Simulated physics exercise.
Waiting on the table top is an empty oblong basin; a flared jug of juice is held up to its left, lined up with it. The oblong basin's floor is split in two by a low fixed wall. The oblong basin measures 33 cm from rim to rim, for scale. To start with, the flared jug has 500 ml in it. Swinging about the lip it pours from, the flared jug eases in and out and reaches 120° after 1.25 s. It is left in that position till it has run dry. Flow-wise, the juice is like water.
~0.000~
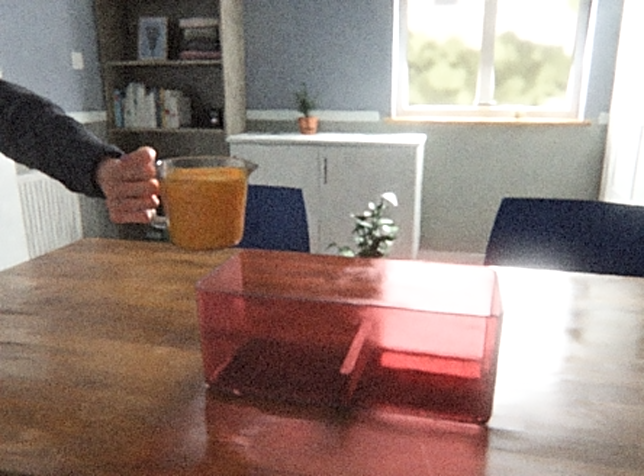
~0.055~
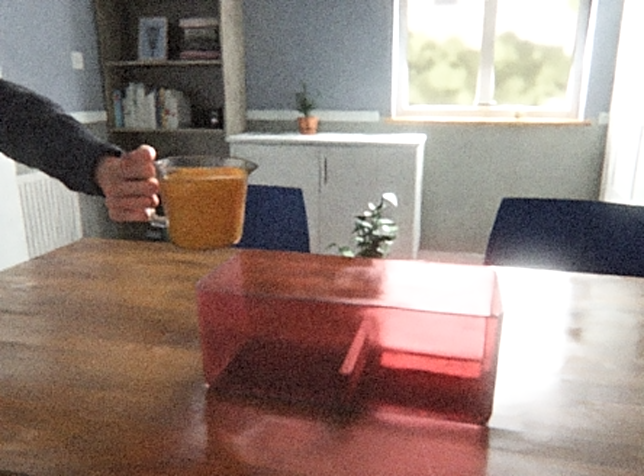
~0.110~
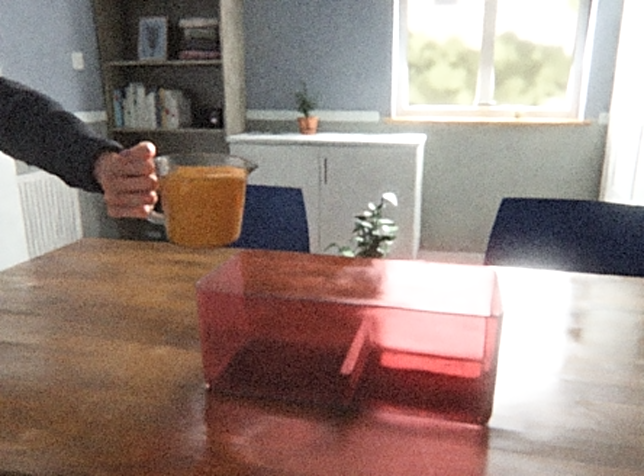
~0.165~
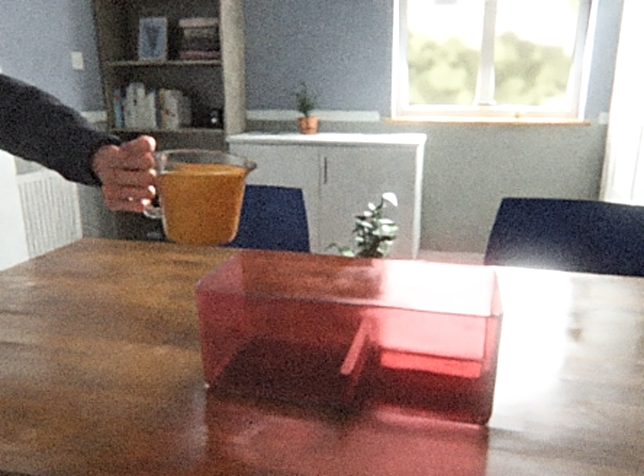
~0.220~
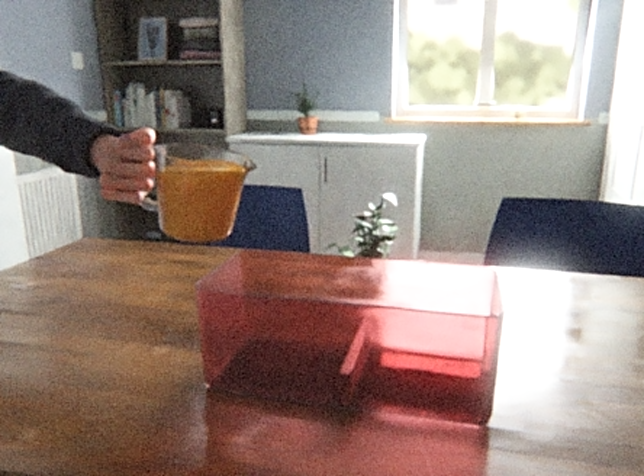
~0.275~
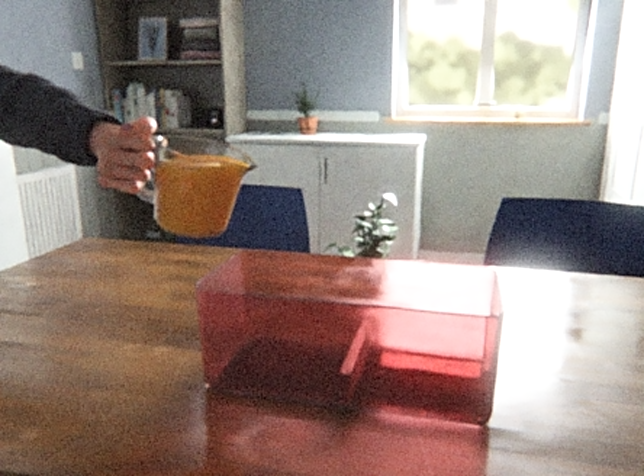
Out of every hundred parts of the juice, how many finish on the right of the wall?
About 22 in every hundred.
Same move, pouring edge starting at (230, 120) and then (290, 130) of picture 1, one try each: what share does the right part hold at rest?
The first try gives around 10 percent, the second around 85 percent.
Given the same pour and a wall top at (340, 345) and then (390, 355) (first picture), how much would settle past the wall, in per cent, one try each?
75 in a hundred, followed by 15 in a hundred.
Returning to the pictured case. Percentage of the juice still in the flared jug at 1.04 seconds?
Near 5 in a hundred.
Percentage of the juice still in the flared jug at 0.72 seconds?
Around 64 percent.
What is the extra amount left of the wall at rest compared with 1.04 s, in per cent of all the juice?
I'd say near 16 percent.
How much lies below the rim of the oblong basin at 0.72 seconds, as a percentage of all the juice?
Some 10 per cent.
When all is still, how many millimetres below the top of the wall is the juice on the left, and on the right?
I'd say some 22 mm on the left and some 34 mm on the right.
By 0.72 s the tilt is 74° and 64 per cent is still to pour, 11 is left of the wall and 0 right of it.
By 1.04 s the tilt is 112° and 5 per cent is still to pour, 61 is left of the wall and 15 right of it.
By 1.38 s the tilt is 120° and 0 per cent is still to pour, 76 is left of the wall and 21 right of it.
By 1.75 s the tilt is 120° and 0 per cent is still to pour, 77 is left of the wall and 22 right of it.
At rest 77 per cent lies left of the wall, 22 right of it and 2 outside.
